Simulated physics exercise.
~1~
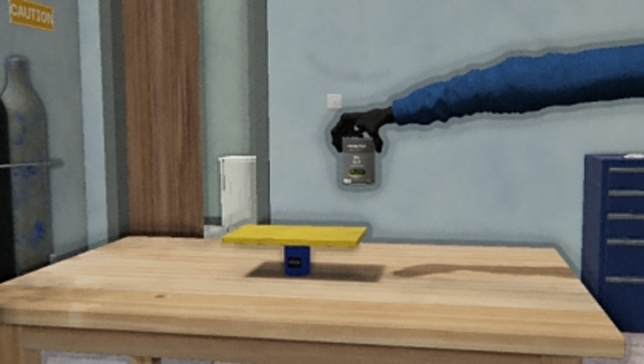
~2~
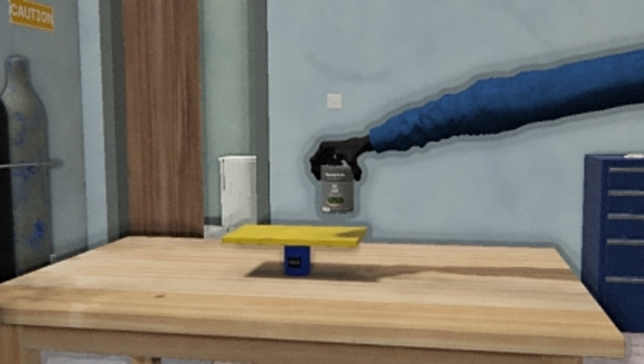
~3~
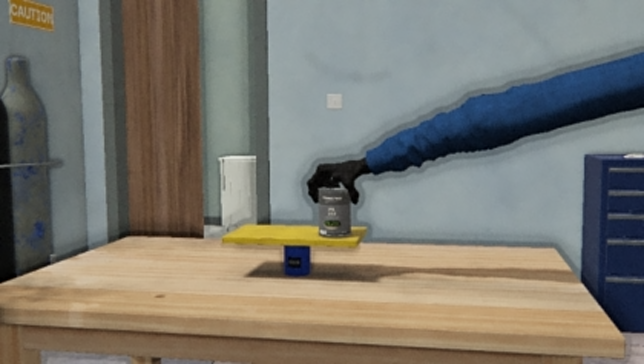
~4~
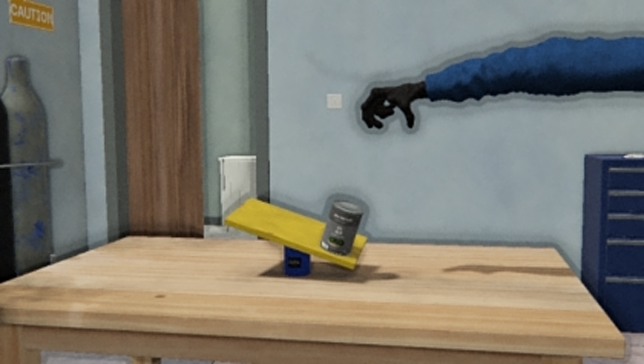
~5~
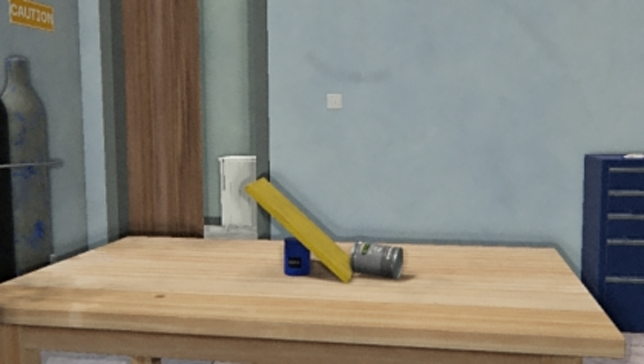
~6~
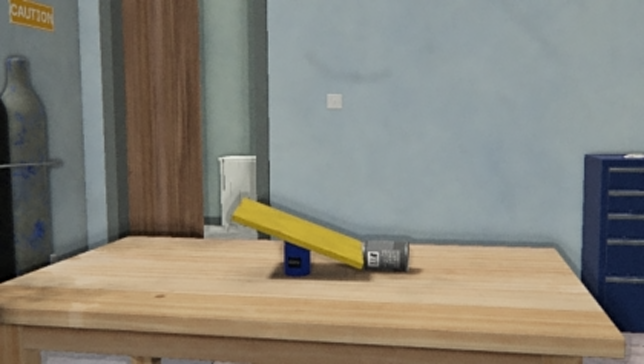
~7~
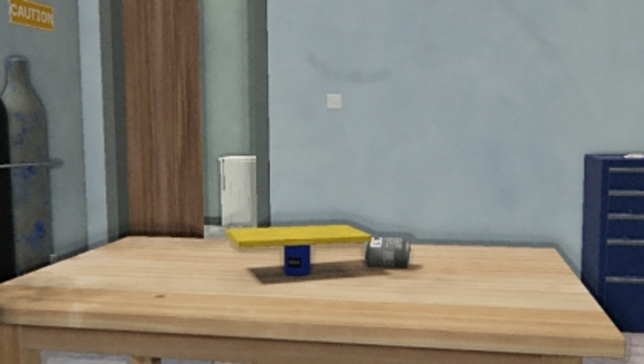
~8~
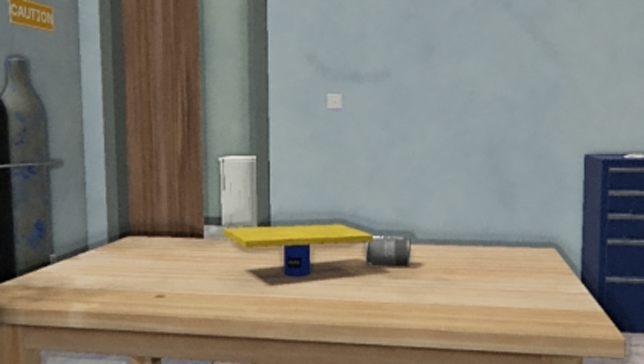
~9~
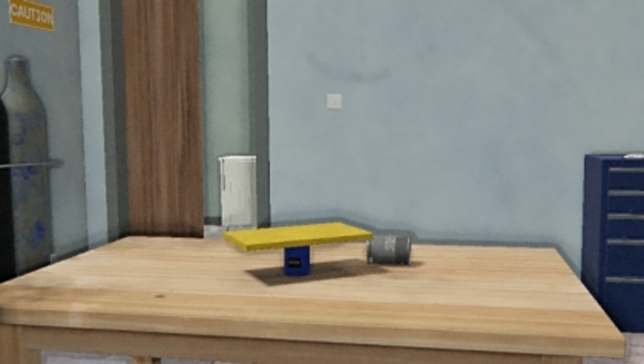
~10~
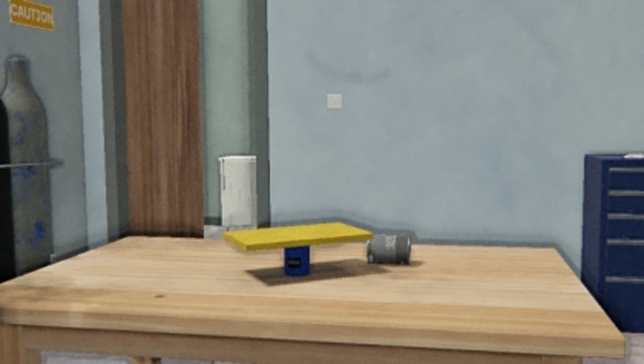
In a workshop-like room seen from a fixed view facing a wooden table, a yellow board lies across a small blue jar, with blue drawers to the right and a grey cylinder to the left. A black-gloved hand on a blue-sleeved arm reaches in from the right, lowers a grey tin and sets it upright on the board's right side. The hand lets go and draws back as the board tips down to the right. The tin leans, slides off and topples onto the table. The board swings back nearly level on the unmoved jar, leaving the tin on its side to the right.
